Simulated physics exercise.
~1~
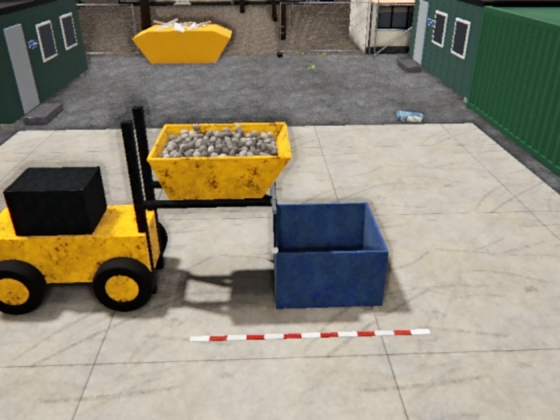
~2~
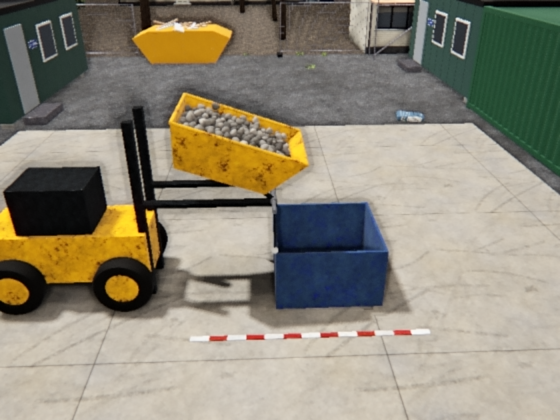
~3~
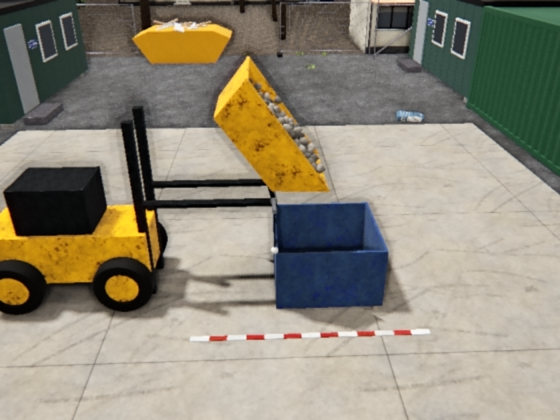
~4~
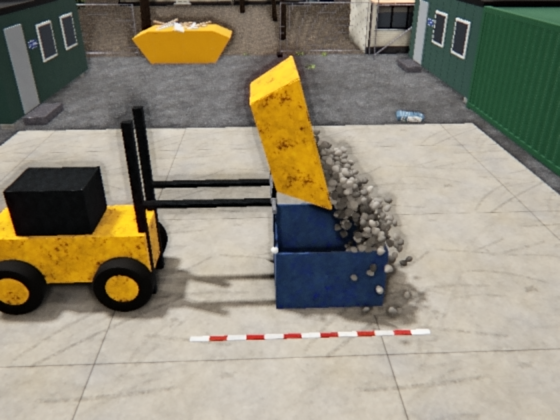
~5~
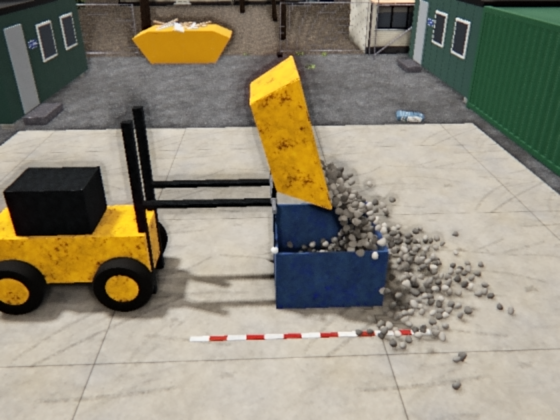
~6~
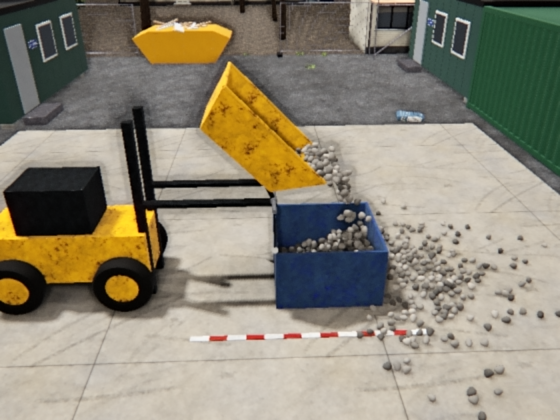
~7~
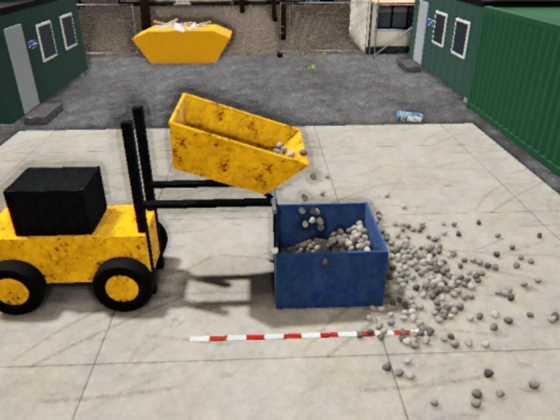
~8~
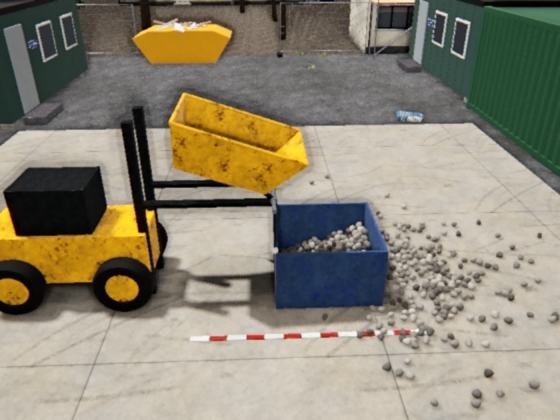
At first, a yellow forklift on the left holds up a yellow skip full of grey stones beside a blue bin in a concrete yard. The skip tips to the right, slowly and then steeply, while the stones stay inside. Near its steepest angle, they pour out over the bin, some landing inside and others spilling past its right side and scattering across the ground. The skip then swings partway back as the last few stones drop. It ends still slightly tilted and nearly empty, with most stones in the bin and many strewn to the right.
